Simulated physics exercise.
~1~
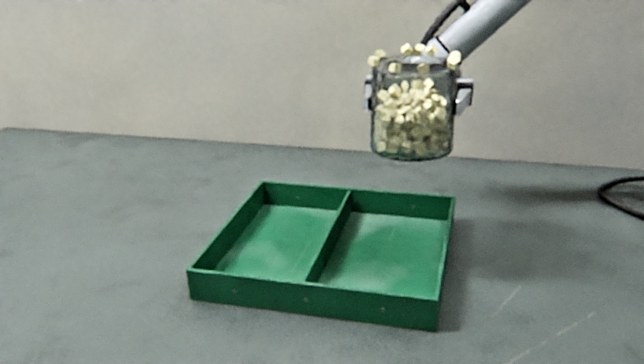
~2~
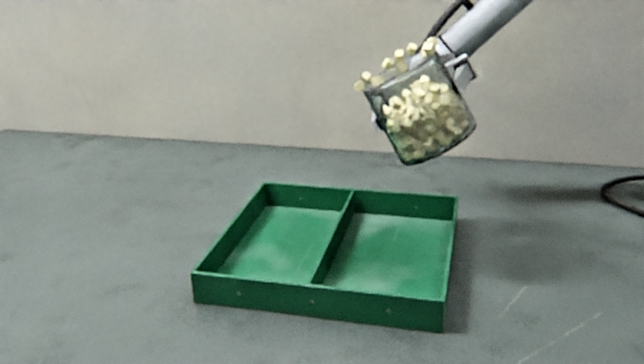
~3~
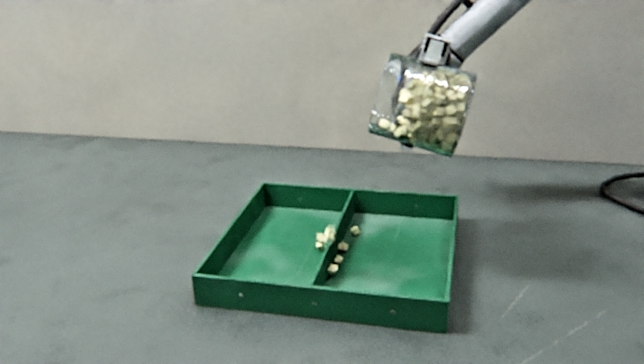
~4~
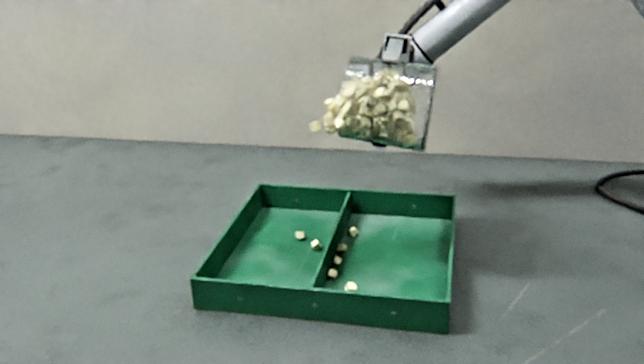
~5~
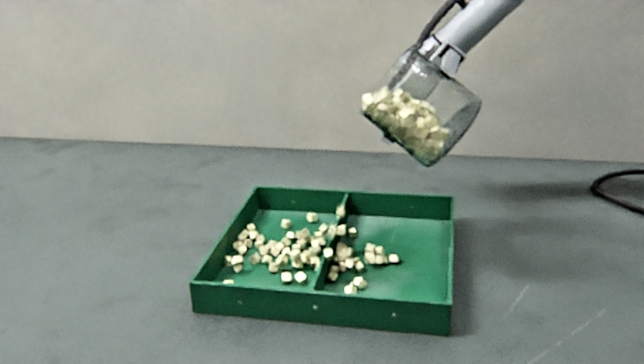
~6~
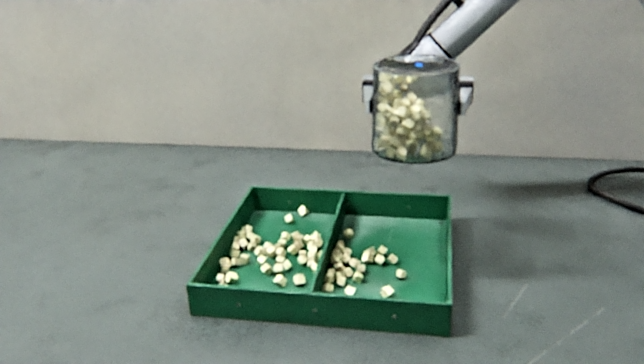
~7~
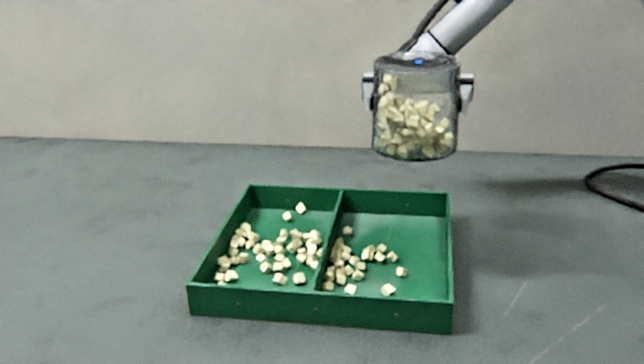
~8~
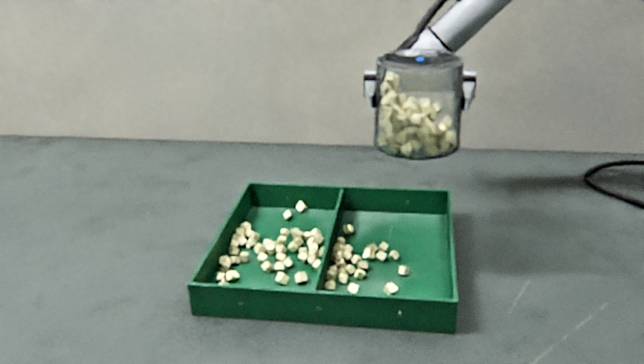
On a grey tabletop against a pale wall, seen from slightly above, a green tray split by a cross wall lies below a clear cup held by a grey robot arm reaching in from the upper right. The cup is heaped with pale, cream-coloured dice. The arm tips the cup to the left, and a few dice drop around the divider. It tilts farther onto its side, and many more spill into both parts. Then the cup swings back upright and stays still, still holding many dice, while the left part of the tray holds more than the right.
